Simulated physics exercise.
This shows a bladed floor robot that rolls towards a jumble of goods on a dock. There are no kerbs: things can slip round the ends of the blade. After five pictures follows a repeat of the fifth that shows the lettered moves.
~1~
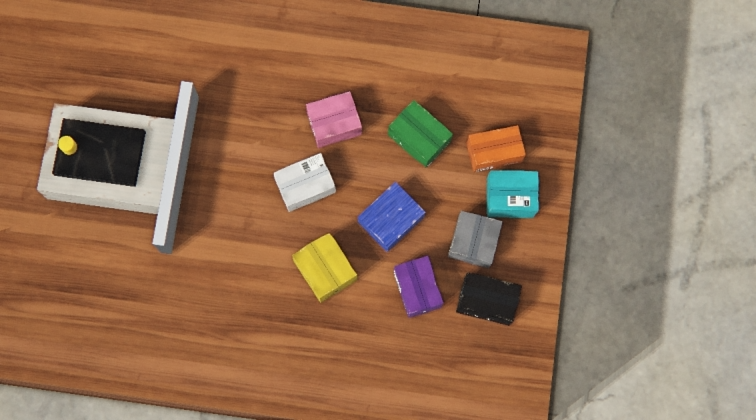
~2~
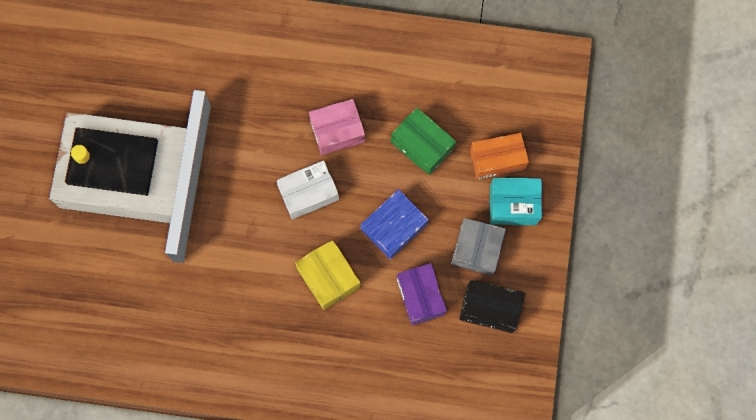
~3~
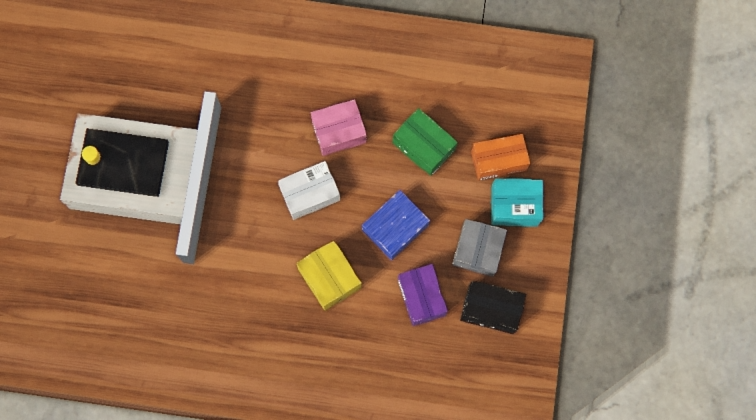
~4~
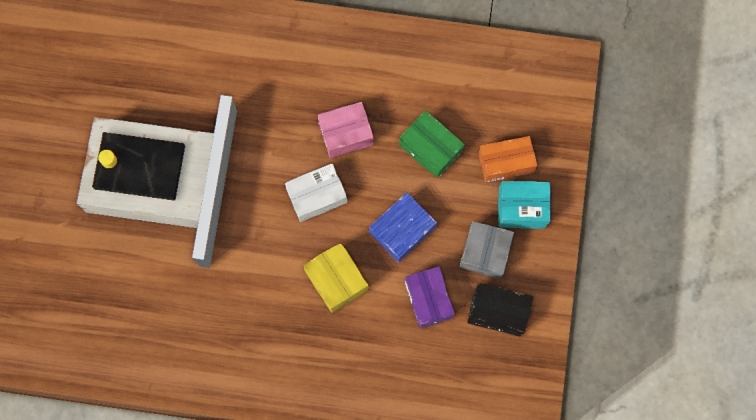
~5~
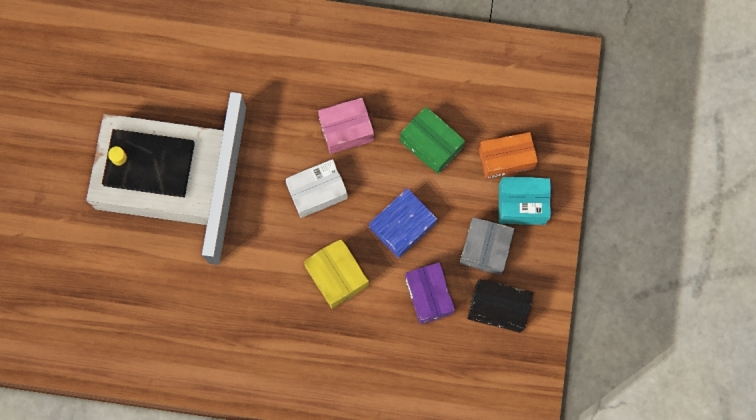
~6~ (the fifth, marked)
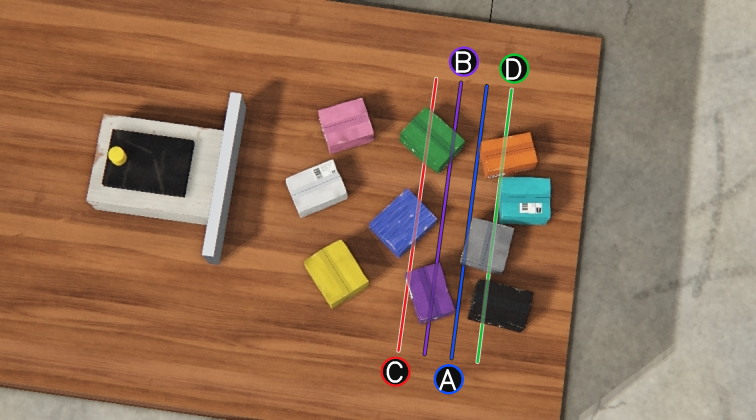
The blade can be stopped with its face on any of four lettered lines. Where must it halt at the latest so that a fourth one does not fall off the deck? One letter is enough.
Line D.
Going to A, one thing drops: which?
The orange box.
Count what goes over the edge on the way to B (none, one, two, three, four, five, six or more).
By then, none.
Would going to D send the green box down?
No.
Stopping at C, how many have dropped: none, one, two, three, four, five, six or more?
The count is none.
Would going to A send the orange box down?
Yes.
On the marked copy, A at (470, 219); B at (443, 215); C at (418, 212); D at (495, 223).
Following D. Soon after the start, robot (253, 178); pink parcel (362, 128); yellow box (349, 277).
Later, robot (351, 191); orange box (558, 163); black box (520, 311).
In the end, robot (426, 202); black box over the edge; orange box over the edge; two fallen.
As for the rest, A is within the limit but short; B is within the limit but short; C is within the limit but short.
